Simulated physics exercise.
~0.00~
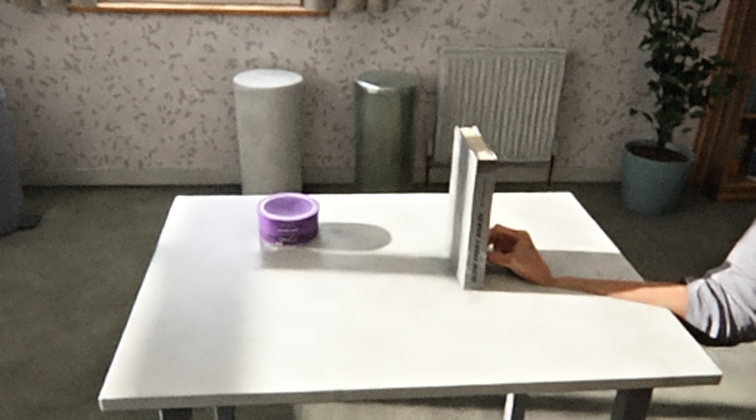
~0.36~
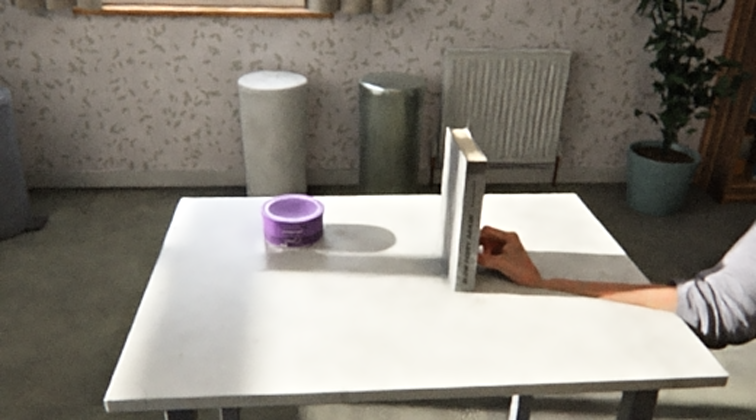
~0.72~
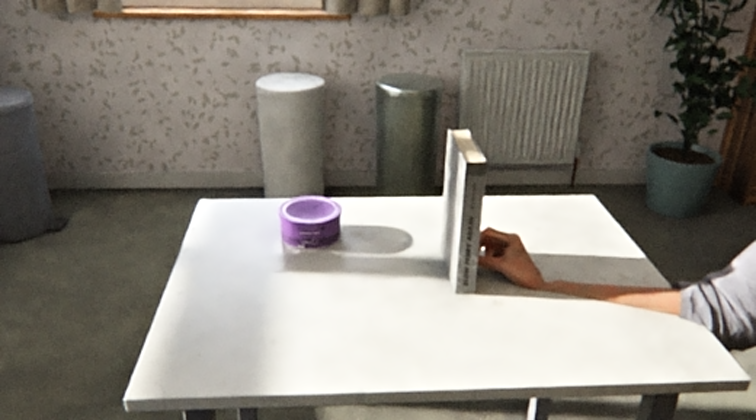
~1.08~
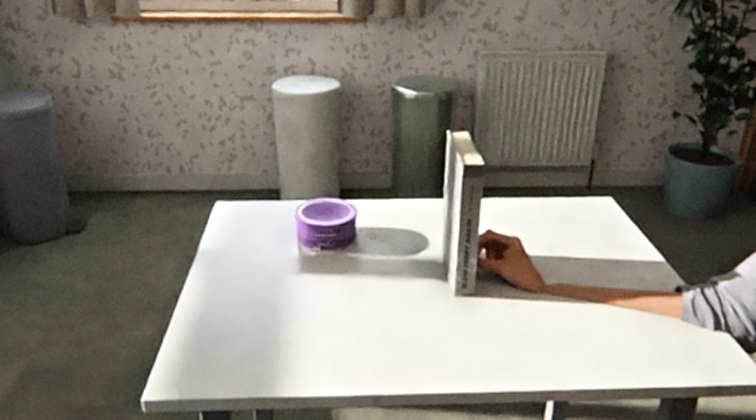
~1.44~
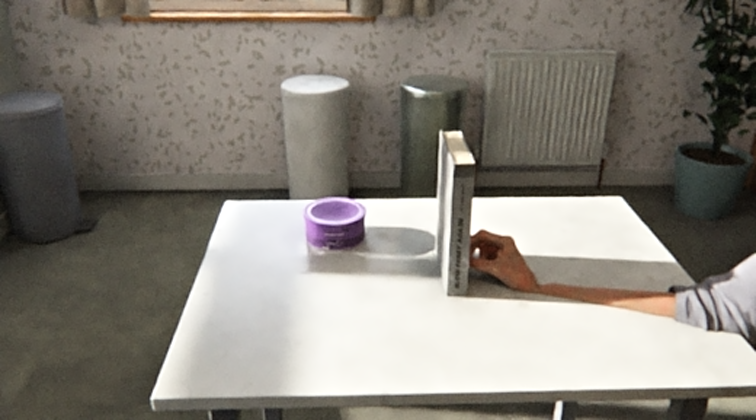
A hand slowly pushes an upright grey book left toward a still purple tub.
